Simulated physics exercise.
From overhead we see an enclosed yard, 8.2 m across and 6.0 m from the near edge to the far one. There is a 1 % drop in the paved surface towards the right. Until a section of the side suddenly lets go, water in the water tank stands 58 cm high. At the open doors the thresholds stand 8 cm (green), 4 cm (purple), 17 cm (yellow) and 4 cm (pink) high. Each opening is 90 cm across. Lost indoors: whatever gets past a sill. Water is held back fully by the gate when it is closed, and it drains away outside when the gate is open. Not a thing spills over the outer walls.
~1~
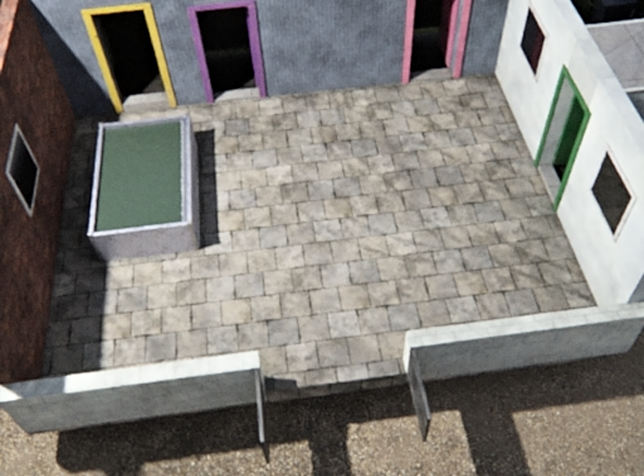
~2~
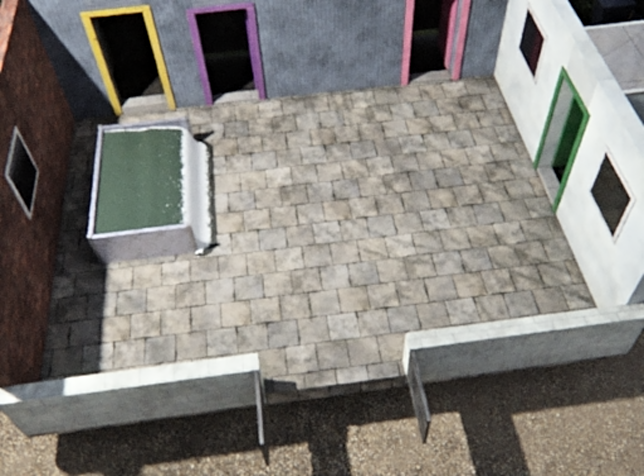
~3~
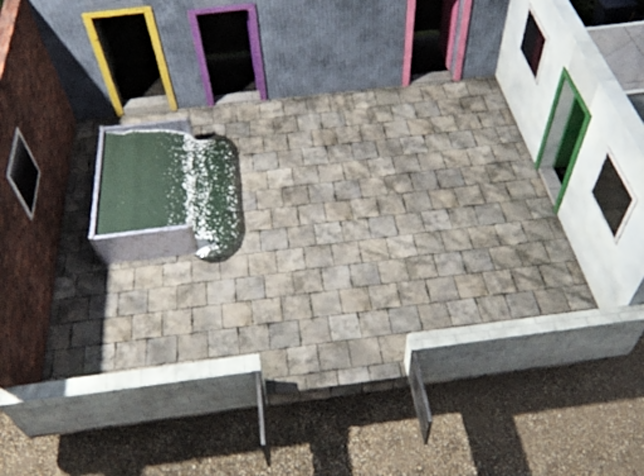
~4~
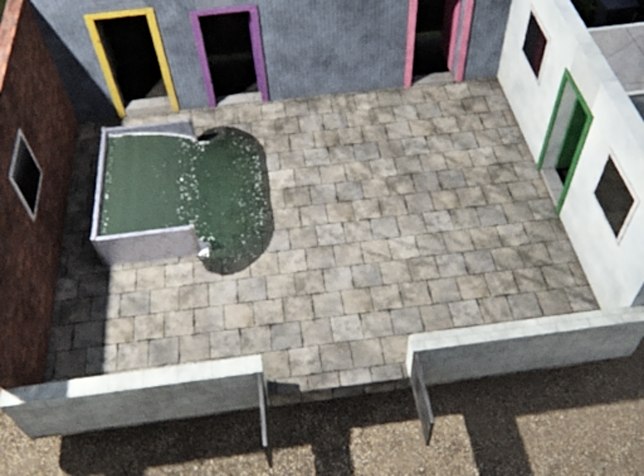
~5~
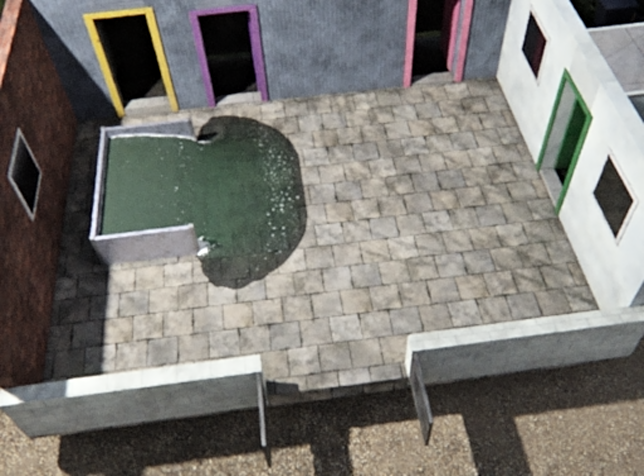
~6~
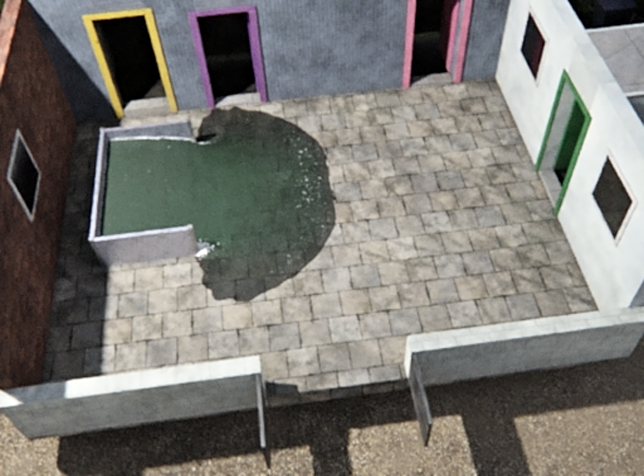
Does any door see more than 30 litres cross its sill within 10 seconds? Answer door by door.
Taking each door, the green door does; the purple door does not; the yellow door does not; the pink door does.
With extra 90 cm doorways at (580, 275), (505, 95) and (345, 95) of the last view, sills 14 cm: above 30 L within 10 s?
First doorway falls short, second gets there, third falls short.
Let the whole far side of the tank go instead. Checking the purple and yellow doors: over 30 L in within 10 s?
Short answer, against that limit: Purple overshoots, yellow overshoots.
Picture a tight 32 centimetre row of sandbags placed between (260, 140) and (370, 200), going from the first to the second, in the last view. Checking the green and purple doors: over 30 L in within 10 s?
Against the limit, the green door stays within it and the purple door goes beyond it.
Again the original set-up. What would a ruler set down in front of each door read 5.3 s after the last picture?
In cm: Green 10, purple 2, yellow 0, pink 10.
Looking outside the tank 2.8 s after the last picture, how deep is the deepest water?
It gets to some 28 cm.
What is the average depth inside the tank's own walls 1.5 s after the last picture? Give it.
Some 13 cm on average.
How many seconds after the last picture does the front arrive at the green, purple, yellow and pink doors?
The flood reaches green at 1.2 s, purple at 0.1 s, yellow not within the 10 s, and pink at 1.4 s.
Then, 0.7 s after the last picture water covers 40 % of the floor and is deepest (20 cm) near (204, 230); green door not reached, purple door 6 cm at the sill, 0 L in, yellow door not reached, pink door not reached.
Then, 1.5 s after the last picture water covers 60 % of the floor and is deepest (22 cm) near (528, 161); green door 15 cm at the sill, 2 L in, purple door 4 cm at the sill, 3 L in, yellow door not reached, pink door 5 cm at the sill, 0 L in.
Then, 2.8 s after the last picture water covers 65 % of the floor and is deepest (28 cm) near (497, 89); green door 18 cm at the sill, 80 L in, purple door 3 cm at the sill, 4 L in, yellow door not reached, pink door 6 cm at the sill, 6 L in.
Then, 5.3 s after the last picture water covers 60 % of the floor and is deepest (14 cm) near (559, 232); green door 10 cm at the sill, 122 L in, purple door 2 cm at the sill, 4 L in, yellow door not reached, pink door 10 cm at the sill, 65 L in.
Then, 9.3 s after the last picture water covers 70 % of the floor and is deepest (9 cm) near (593, 338); green door 8 cm at the sill, 127 L in, purple door 1 cm at the sill, 4 L in, yellow door not reached, pink door 5 cm at the sill, 92 L in.
